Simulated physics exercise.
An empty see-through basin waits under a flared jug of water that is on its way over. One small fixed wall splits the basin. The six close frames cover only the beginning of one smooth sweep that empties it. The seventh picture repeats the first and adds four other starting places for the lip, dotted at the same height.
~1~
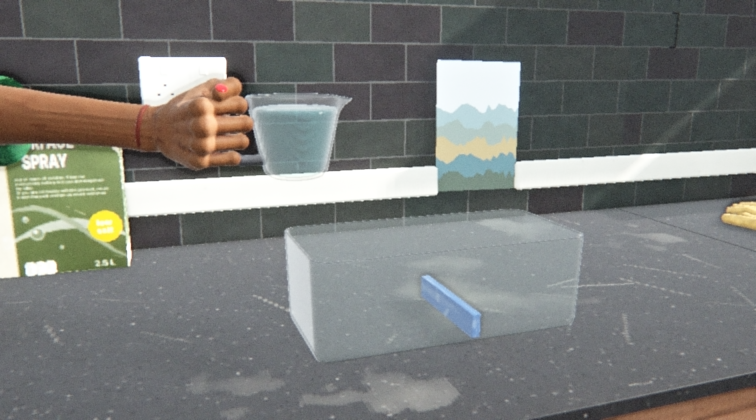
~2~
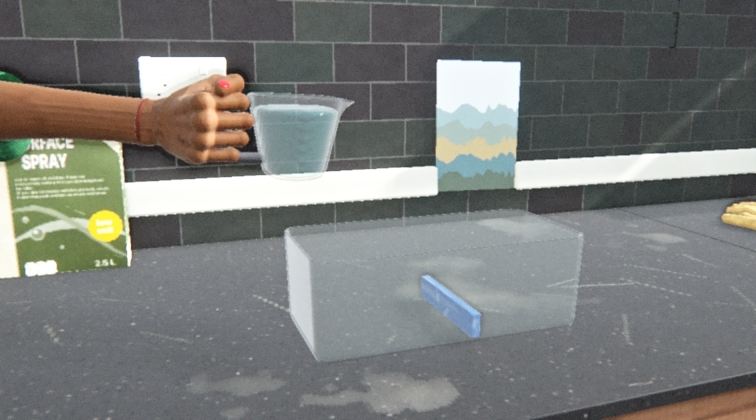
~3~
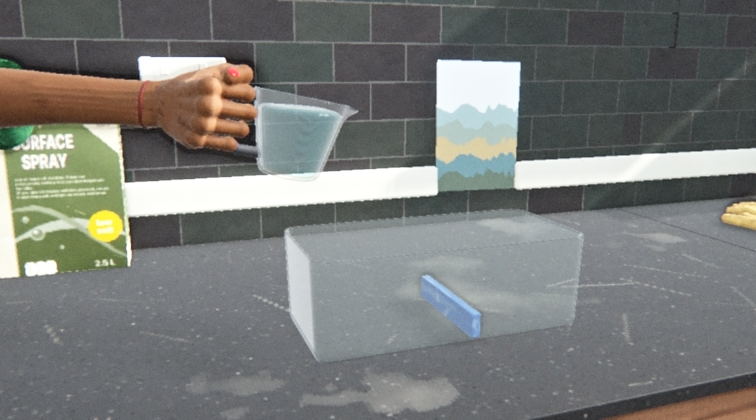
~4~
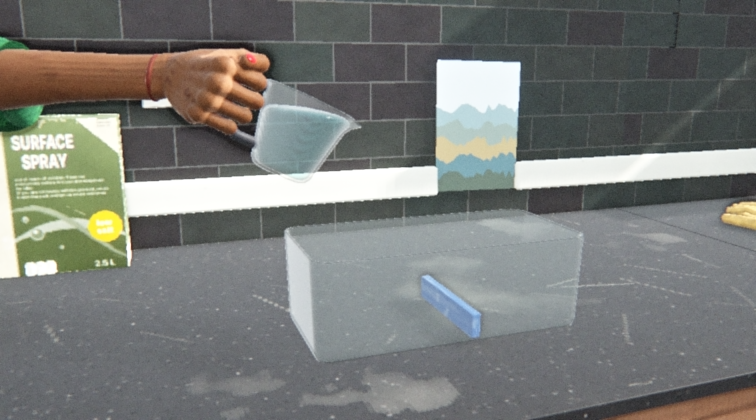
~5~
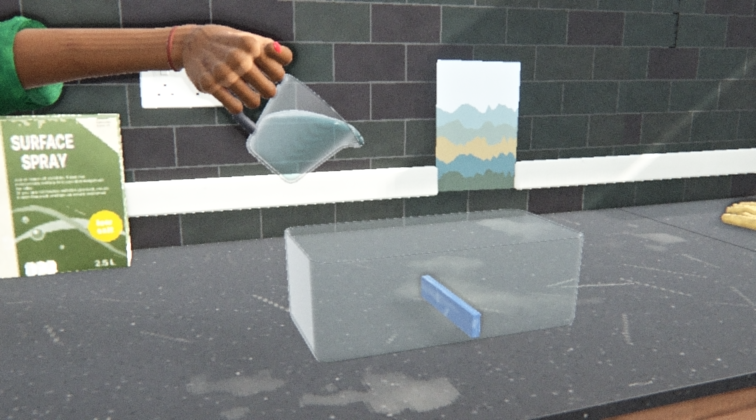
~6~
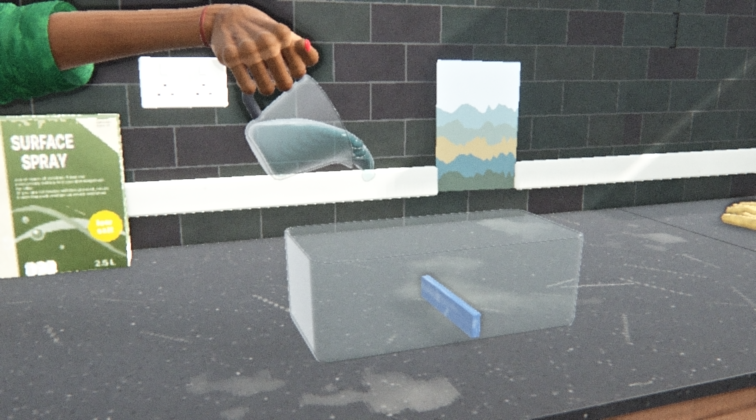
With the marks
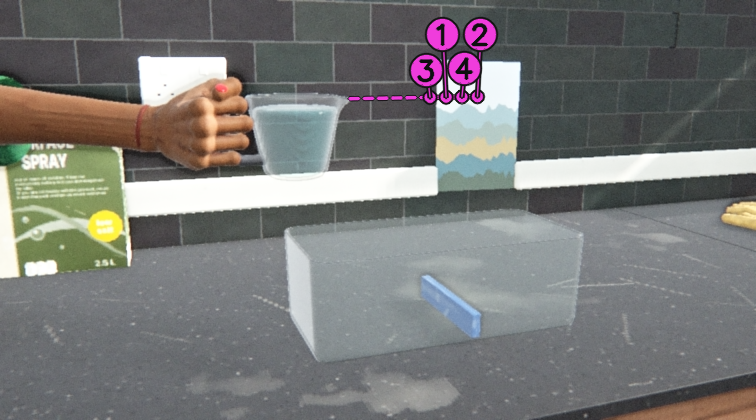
Hand tilting a clear jug of water rightward above a see-through basin on a dark counter, water starting over the lip.
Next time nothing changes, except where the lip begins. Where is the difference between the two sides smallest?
3 beats the others.
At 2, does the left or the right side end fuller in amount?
More ends on the right.
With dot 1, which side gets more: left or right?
The right side.
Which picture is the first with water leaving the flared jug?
In picture 5.
On the marked copy, 1 at (446, 97); 2 at (477, 96); 3 at (430, 97); 4 at (461, 96).
Choosing 1, about 30 % ends left of the wall and 67 % right of it; 3 % is lost outside.
Choosing 2, about 10 % ends left of the wall and 85 % right of it; 5 % is lost outside.
Choosing 3, about 52 % ends left of the wall and 46 % right of it; 3 % is lost outside.
Choosing 4, about 11 % ends left of the wall and 86 % right of it; 4 % is lost outside.
